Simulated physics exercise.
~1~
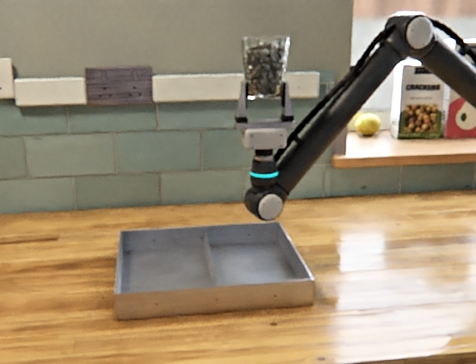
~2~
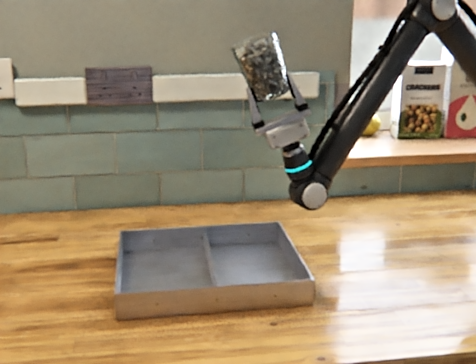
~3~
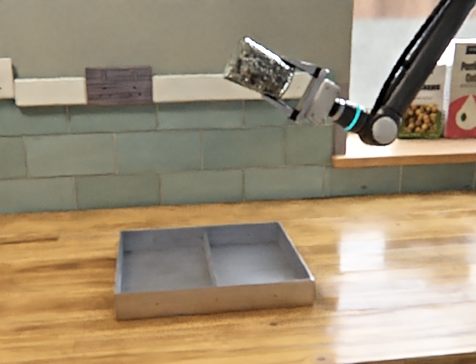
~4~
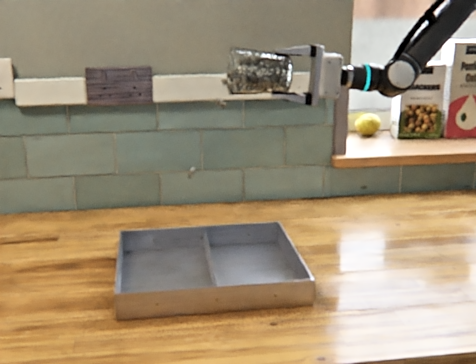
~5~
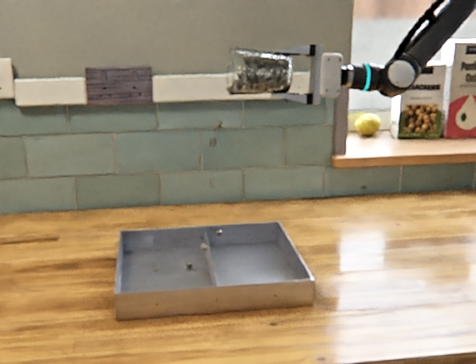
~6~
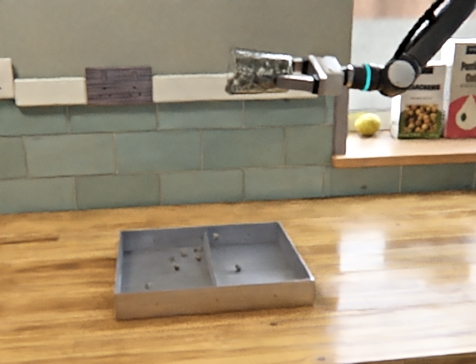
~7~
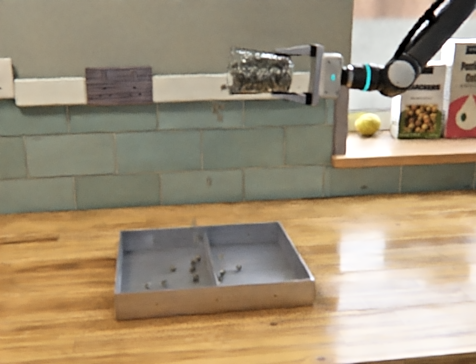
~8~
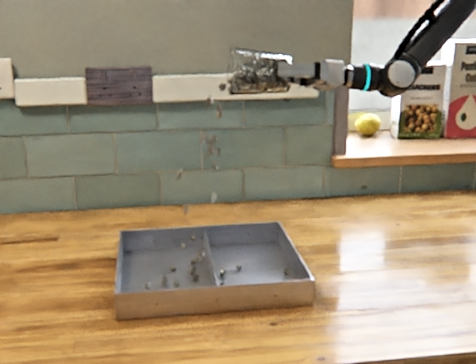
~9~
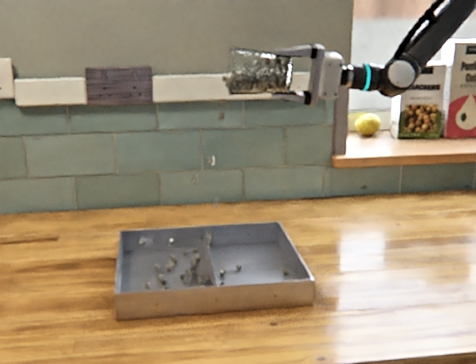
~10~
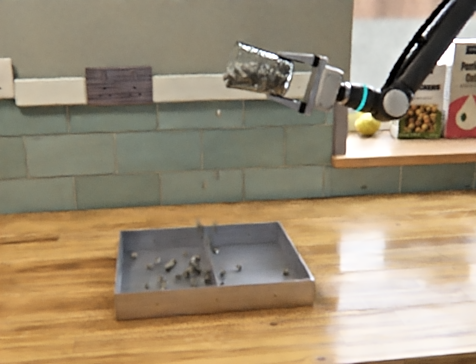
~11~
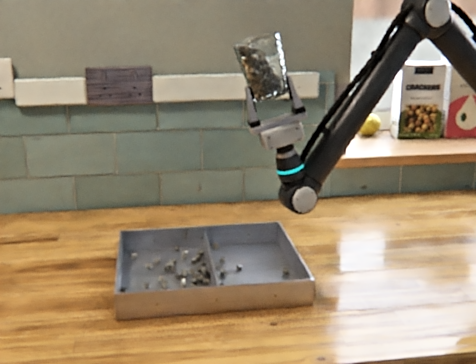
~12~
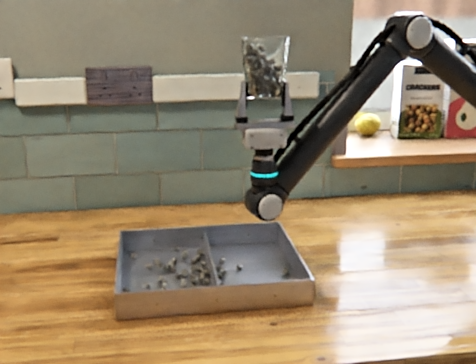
On a wooden kitchen counter in front of pale green tiles, a dark robot arm holds a clear cup of small grey pebbles upright above a shallow grey tray split in two by a low wall. The arm swings the cup over to the left until it lies on its side. It then rolls the cup while keeping it lying down, and pebbles trickle out and scatter in the tray. Finally the arm tips the cup upright again, many pebbles still inside, leaving a loose cluster mostly in the tray's left part and a few in the right.
